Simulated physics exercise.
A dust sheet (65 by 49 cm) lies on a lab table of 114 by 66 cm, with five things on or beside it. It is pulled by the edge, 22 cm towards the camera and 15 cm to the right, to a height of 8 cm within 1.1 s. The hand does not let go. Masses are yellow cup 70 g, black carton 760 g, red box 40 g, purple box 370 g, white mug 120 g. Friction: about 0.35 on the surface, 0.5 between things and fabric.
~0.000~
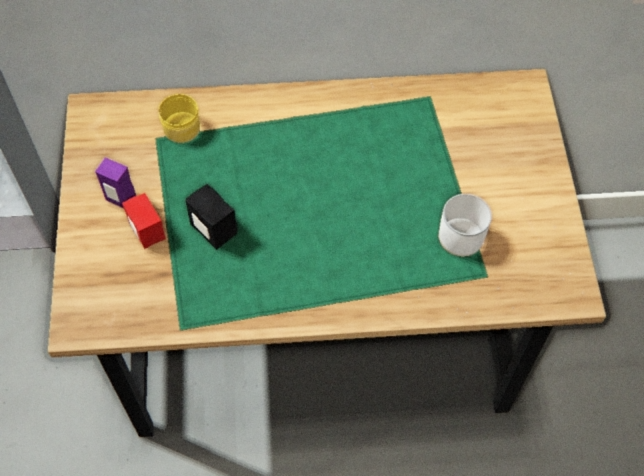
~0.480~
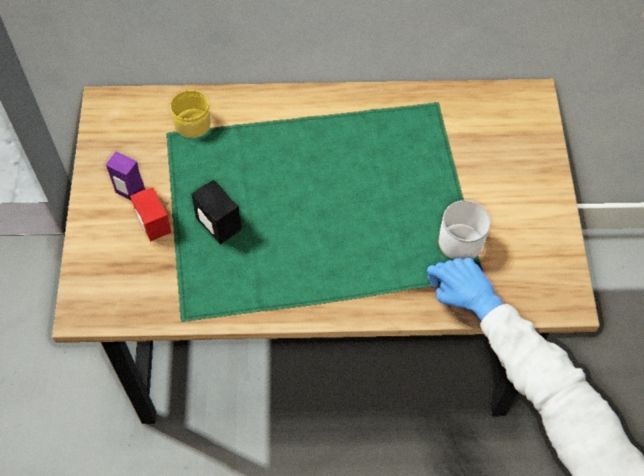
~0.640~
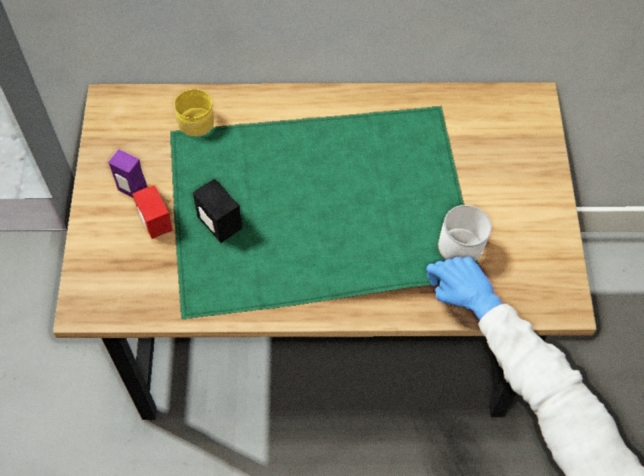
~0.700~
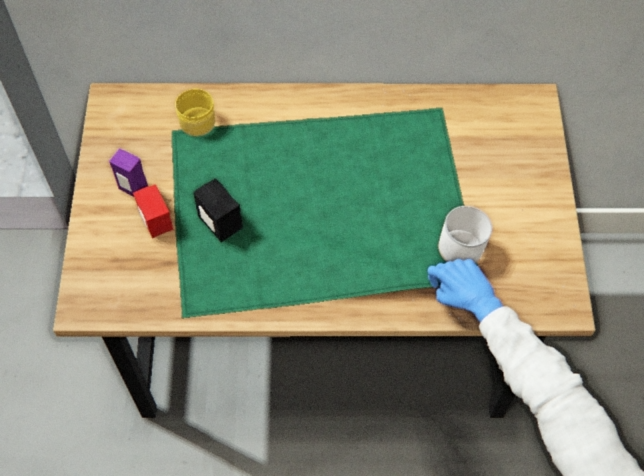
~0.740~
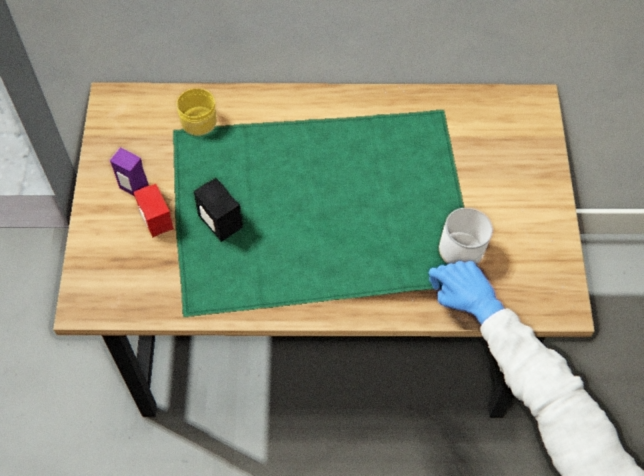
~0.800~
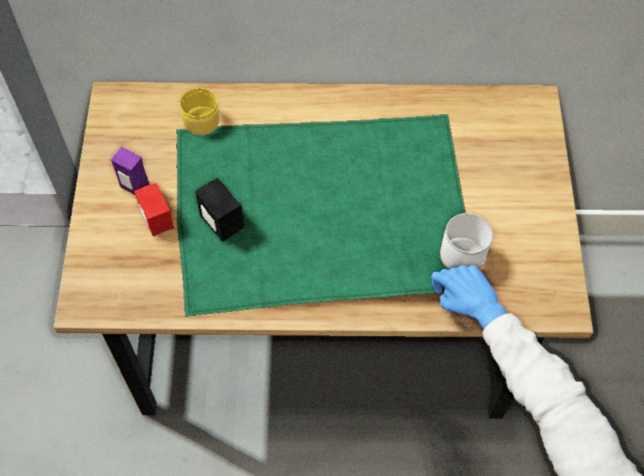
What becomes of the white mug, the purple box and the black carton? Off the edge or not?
The white mug drops off, the purple box stays on, the black carton remains up there.
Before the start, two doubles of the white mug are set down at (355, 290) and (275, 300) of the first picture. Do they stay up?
In that order: Falls off, falls off.
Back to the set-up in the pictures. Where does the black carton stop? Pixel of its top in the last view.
At about (317, 252).
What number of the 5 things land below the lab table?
That makes 1.
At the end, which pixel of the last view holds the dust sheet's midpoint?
Near (414, 278).
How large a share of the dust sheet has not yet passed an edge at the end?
About 75 per cent.
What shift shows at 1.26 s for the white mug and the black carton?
About: White mug 20 cm, black carton 15 cm.
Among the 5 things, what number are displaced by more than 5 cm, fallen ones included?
That makes 3.
After 1.0 s, 100 % of the dust sheet is still over the top; white mug 11 cm off its start, black carton 8 cm off its start, yellow cup 5 cm off its start.
After 1.3 s, 90 % of the dust sheet is still over the top; white mug 21 cm off its start, black carton 15 cm off its start, yellow cup 6 cm off its start.
After 1.5 s, 80 % of the dust sheet is still over the top; white mug 31 cm off its start at (554, 349), black carton 22 cm off its start at (303, 242), yellow cup 6 cm off its start at (221, 108).
After 1.7 s, 75 % of the dust sheet is still over the top; white mug over the edge, black carton 25 cm off its start, yellow cup 6 cm off its start.
After 3.3 s, 75 % of the dust sheet is still over the top; white mug over the edge, black carton 25 cm off its start at (317, 252), purple box 0 cm off its start at (126, 158), yellow cup 6 cm off its start at (221, 108).
